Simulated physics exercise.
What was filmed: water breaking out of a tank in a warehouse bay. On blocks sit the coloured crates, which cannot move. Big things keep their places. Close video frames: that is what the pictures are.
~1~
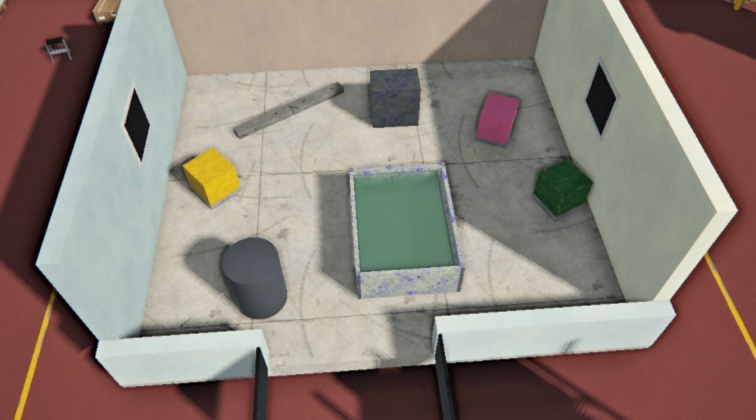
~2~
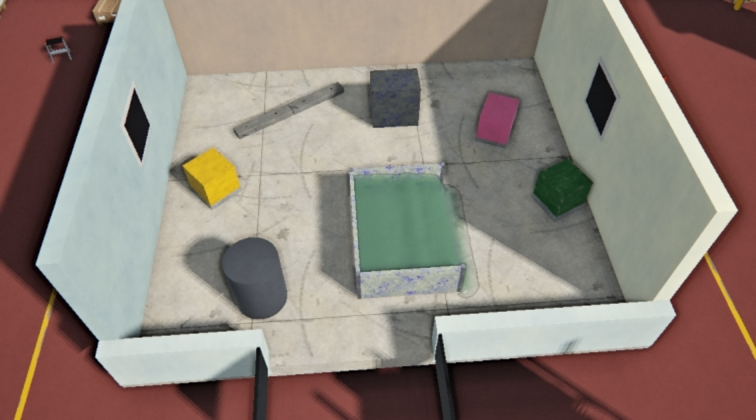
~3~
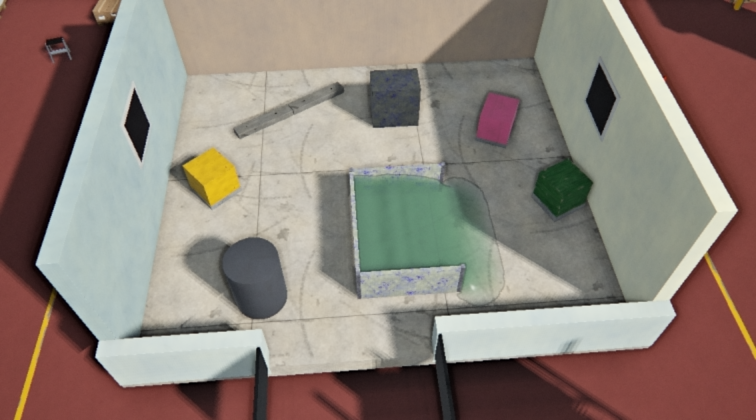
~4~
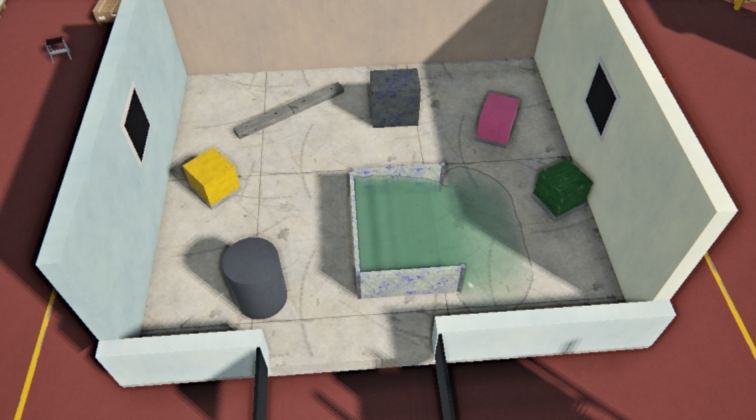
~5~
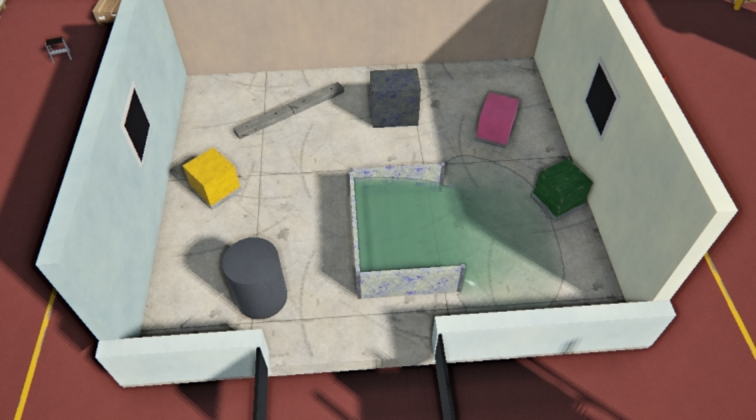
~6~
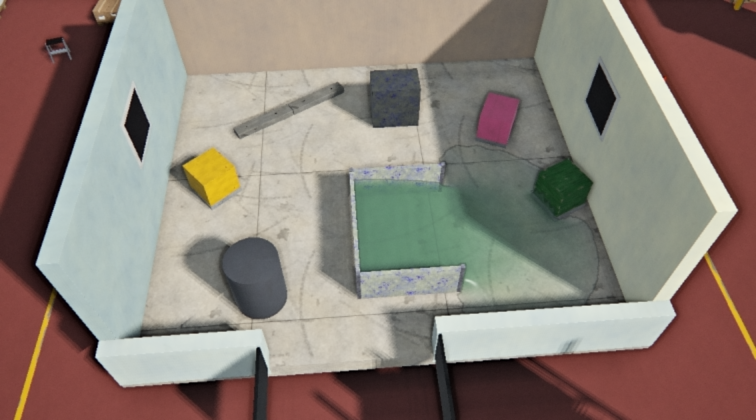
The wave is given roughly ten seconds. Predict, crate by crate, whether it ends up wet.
My prediction: The green crate is caught; the yellow crate is missed; the pink crate is caught.
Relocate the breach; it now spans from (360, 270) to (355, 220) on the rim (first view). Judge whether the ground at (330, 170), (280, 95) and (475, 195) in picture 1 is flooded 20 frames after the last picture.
Okay, the first is left untouched, the next is left untouched, and the last is left untouched.
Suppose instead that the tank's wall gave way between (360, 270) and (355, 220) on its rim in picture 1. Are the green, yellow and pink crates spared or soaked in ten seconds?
In that case the green crate is never flooded, the yellow crate is flooded and the pink crate is never flooded.
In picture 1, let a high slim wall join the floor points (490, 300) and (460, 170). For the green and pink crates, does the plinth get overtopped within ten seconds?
Green is left untouched; pink is left untouched.
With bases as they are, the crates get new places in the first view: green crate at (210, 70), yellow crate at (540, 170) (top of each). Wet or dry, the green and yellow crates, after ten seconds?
The green crate stays untouched, the yellow crate is flooded.
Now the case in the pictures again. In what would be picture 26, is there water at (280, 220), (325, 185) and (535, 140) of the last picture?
Going through them in order, I'd call them clear, clear and drenched.
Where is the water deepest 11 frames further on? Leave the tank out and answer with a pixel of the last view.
I would choose the pixel (631, 325).
A moment on, water covers 20 % of the floor; the green crate water round its plinth, the yellow crate not reached, the pink crate water round its plinth.
Next, water covers 25 % of the floor; the green crate water round its plinth, the yellow crate not reached, the pink crate water round its plinth.
Then, water covers 35 % of the floor; the green crate water round its plinth, the yellow crate not reached, the pink crate water round its plinth.
Later, water covers 60 % of the floor; the green crate water round its plinth, the yellow crate not reached, the pink crate water round its plinth.
In the end, water covers 90 % of the floor; the green crate was topped, the yellow crate stayed above the water, the pink crate was topped.
